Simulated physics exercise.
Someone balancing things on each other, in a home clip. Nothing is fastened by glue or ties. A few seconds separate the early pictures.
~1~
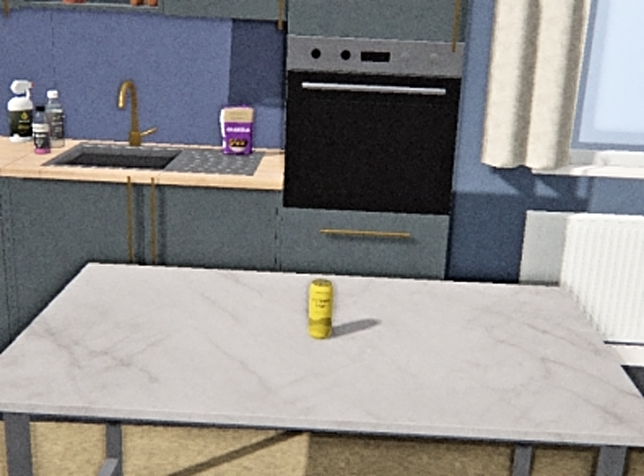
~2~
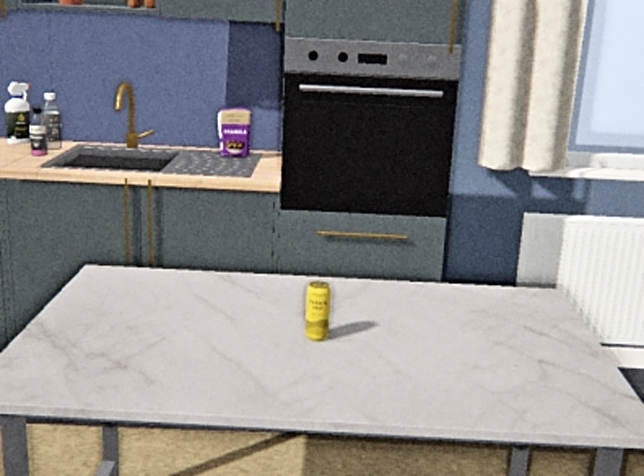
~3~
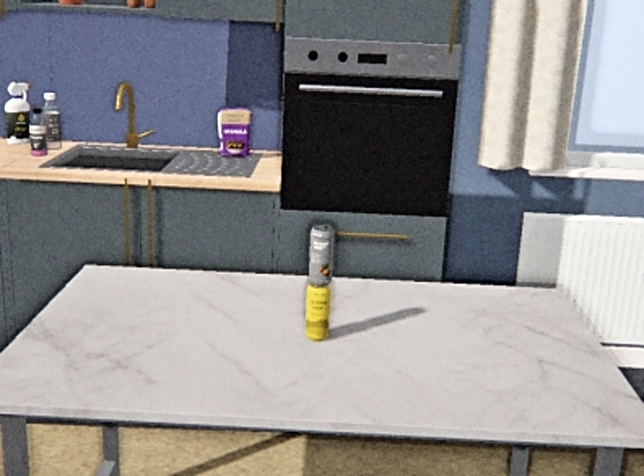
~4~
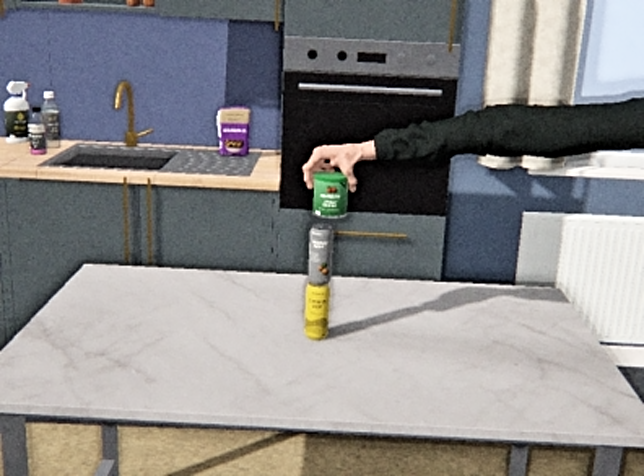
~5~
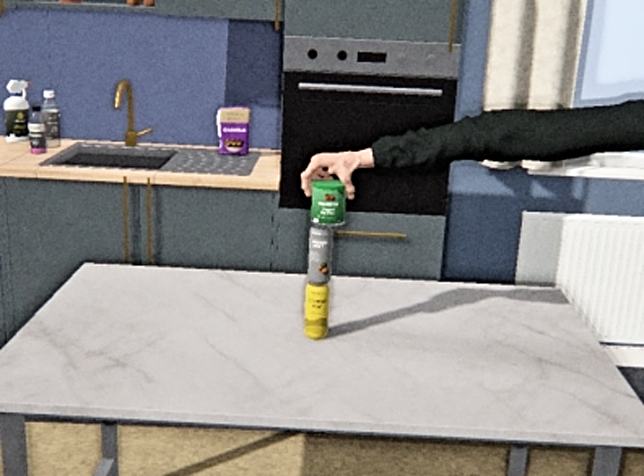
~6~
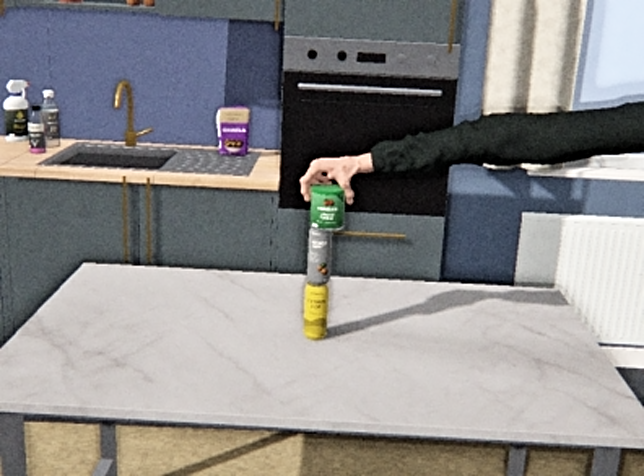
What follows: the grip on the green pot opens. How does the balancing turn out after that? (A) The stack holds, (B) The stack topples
The answer is A.
Then, 0.20 s after the last picture, nothing has stirred.
Then, 0.70 s after the last picture, green pot resting near (328, 207).
At rest, all 3 in place. Seen from the same camera at the end, green pot near (328, 207). The pile keeps its balance.
